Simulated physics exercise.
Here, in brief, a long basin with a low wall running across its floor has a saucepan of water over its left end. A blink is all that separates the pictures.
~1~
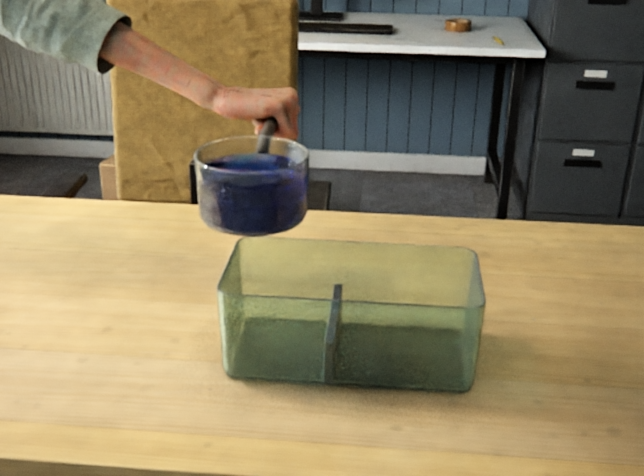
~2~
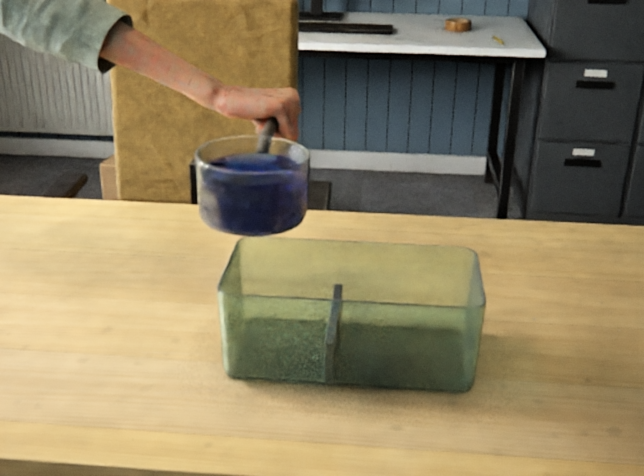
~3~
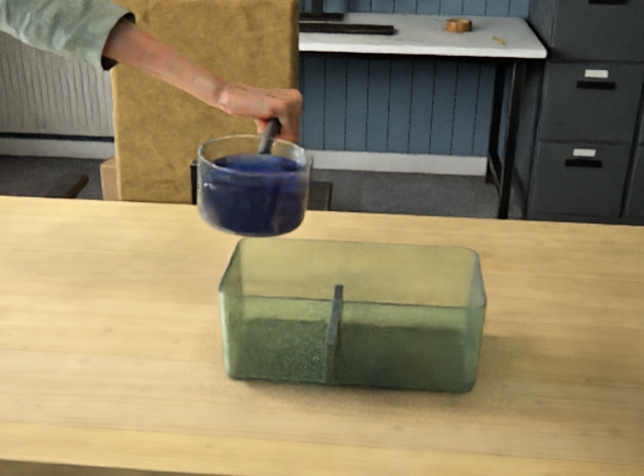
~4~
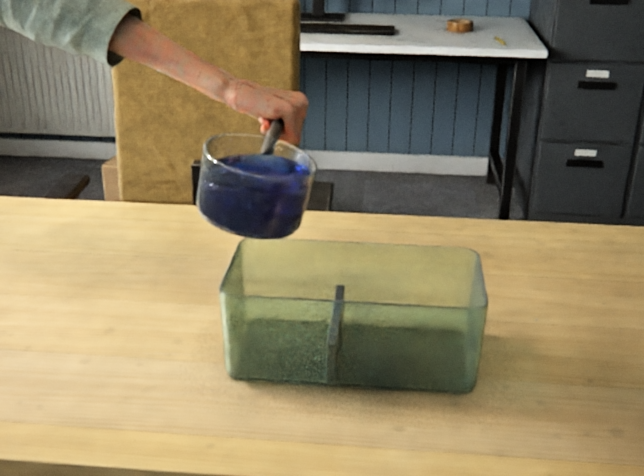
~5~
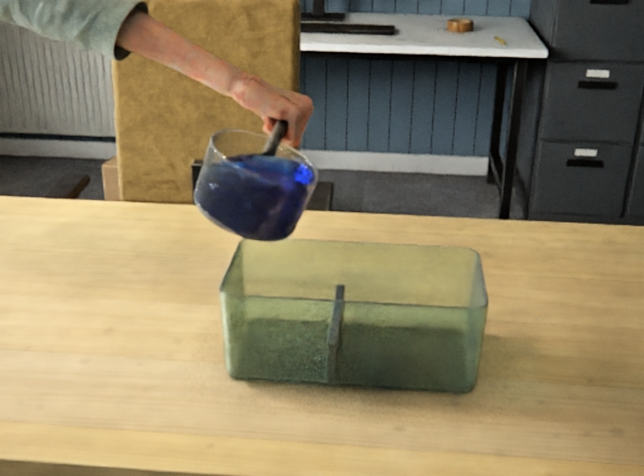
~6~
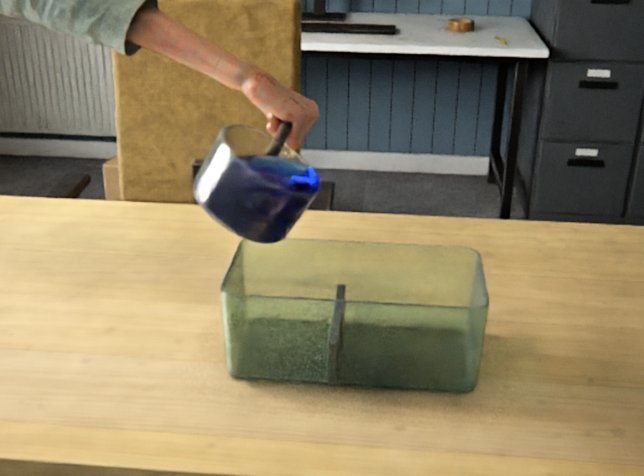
A glass saucepan of dark blue water, held by a hand above the left end of a greenish divided basin, stayed level briefly, then tilted steadily to the right, its water shifting toward the lower side.
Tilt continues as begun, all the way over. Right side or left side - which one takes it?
I expect the right chamber to win.
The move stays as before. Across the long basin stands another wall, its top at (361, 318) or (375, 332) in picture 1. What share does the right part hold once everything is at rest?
In order, near 20 and 15 in a hundred.
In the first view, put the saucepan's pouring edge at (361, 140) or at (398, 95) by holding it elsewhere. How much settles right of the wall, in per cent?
First try 95 %, second try 80 %.
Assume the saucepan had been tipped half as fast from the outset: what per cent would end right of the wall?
Roughly 75 in a hundred.
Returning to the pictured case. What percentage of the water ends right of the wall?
Close to 70 in a hundred.
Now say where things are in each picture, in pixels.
In the first picture, it leans 0°; its right rim is at (308, 158); the water meets the walls at (201, 167) and (306, 171); the long basin's rim runs from (228, 264) to (480, 278); the wall's top is at (334, 312).
In the second picture, it leans 1°; its right rim is at (309, 159); the water meets the walls at (201, 166) and (307, 171).
In the third picture, it leans 6°; its right rim is at (311, 164); the water meets the walls at (203, 167) and (309, 173).
In the fourth picture, it leans 12°; its right rim is at (315, 171); the water meets the walls at (205, 167) and (312, 175).
In the fifth picture, it leans 21°; its right rim is at (317, 179); the water meets the walls at (204, 167) and (315, 176).
In the sixth picture, it leans 31°; its right rim is at (318, 190); the water meets the walls at (204, 167) and (317, 181); 1 per cent is over the edge.
A moment on, the tilt is 90° and 41 per cent is still to pour, 1 is left of the wall and 24 right of it.
Next, the tilt is 99° and 11 per cent is still to pour, 16 is left of the wall and 67 right of it.
Then the tilt is 99° and 3 per cent is still to pour, 25 is left of the wall and 70 right of it.
Later the tilt is 99° and 1 per cent is still to pour, 29 is left of the wall and 70 right of it.
At rest 29 per cent lies left of the wall, 70 right of it and 1 outside.
